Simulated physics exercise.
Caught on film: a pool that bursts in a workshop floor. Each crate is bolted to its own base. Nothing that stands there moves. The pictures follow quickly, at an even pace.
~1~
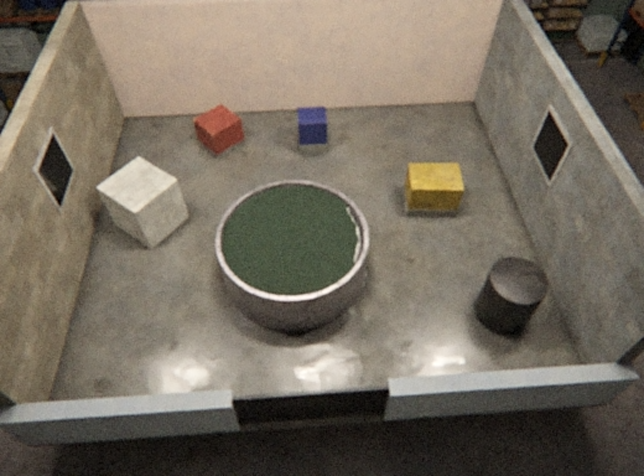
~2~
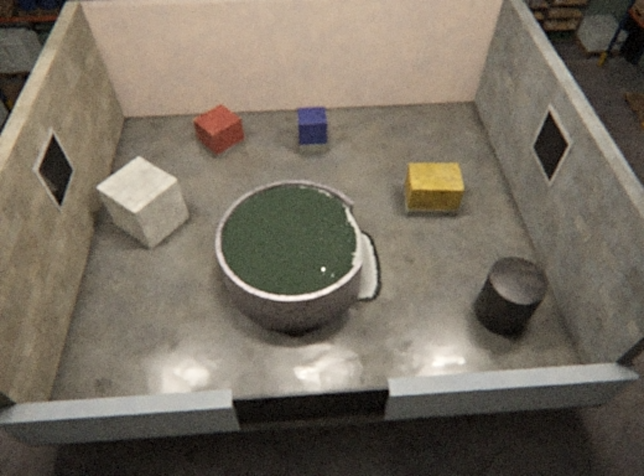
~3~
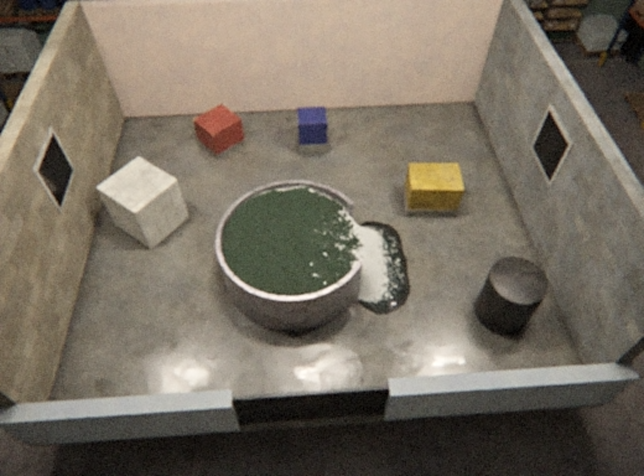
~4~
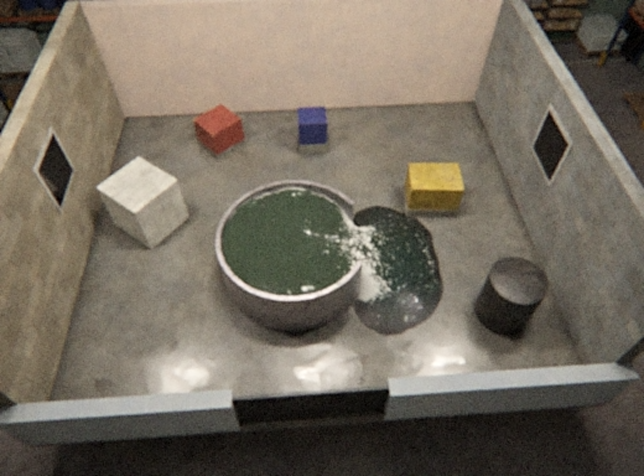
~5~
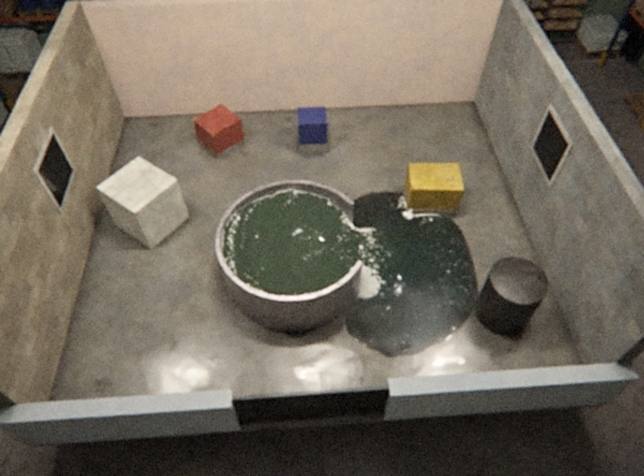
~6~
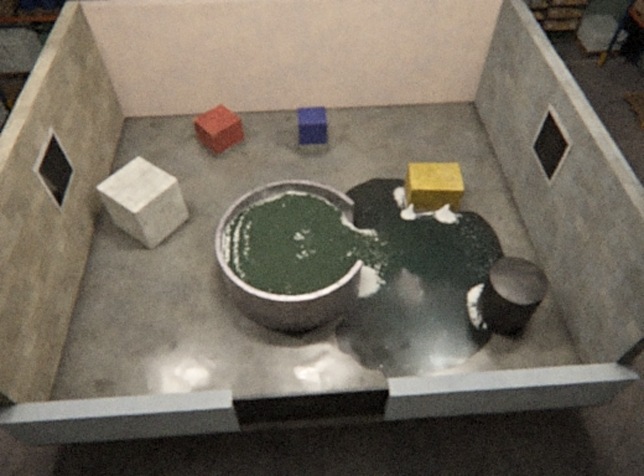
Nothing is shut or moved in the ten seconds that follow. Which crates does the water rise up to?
One by one: The yellow crate gets wet; the red crate gets wet; the blue crate stays dry.
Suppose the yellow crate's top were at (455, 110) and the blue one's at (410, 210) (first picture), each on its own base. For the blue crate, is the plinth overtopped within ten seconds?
My reading: The blue one ends up wet.
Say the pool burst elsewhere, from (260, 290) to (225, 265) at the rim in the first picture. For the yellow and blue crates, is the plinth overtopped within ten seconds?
In short: Yellow crate stays dry, blue crate escapes it.
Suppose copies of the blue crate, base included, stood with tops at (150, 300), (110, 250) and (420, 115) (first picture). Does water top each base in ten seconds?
As listed: Keeps dry, is safe, escapes it.
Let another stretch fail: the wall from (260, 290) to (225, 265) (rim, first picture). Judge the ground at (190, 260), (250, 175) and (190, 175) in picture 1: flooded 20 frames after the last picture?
In that order: Awash, dry, dry.
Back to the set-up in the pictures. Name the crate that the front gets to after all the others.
I say the one in red.
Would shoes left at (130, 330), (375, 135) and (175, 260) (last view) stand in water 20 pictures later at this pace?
In that order: No water, wet, clear.
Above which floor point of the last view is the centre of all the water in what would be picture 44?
Close to (370, 245).
A moment on, water covers 25 % of the floor; the yellow crate water round its plinth, the red crate not reached, the blue crate not reached.
Next, water covers 35 % of the floor; the yellow crate water round its plinth, the red crate not reached, the blue crate not reached.
Then, water covers 45 % of the floor; the yellow crate water round its plinth, the red crate not reached, the blue crate water round its plinth.
Later, water covers 75 % of the floor; the yellow crate water round its plinth, the red crate water round its plinth, the blue crate water round its plinth.
In the end, water covers 100 % of the floor; the yellow crate was topped, the red crate was topped, the blue crate stayed above the water.
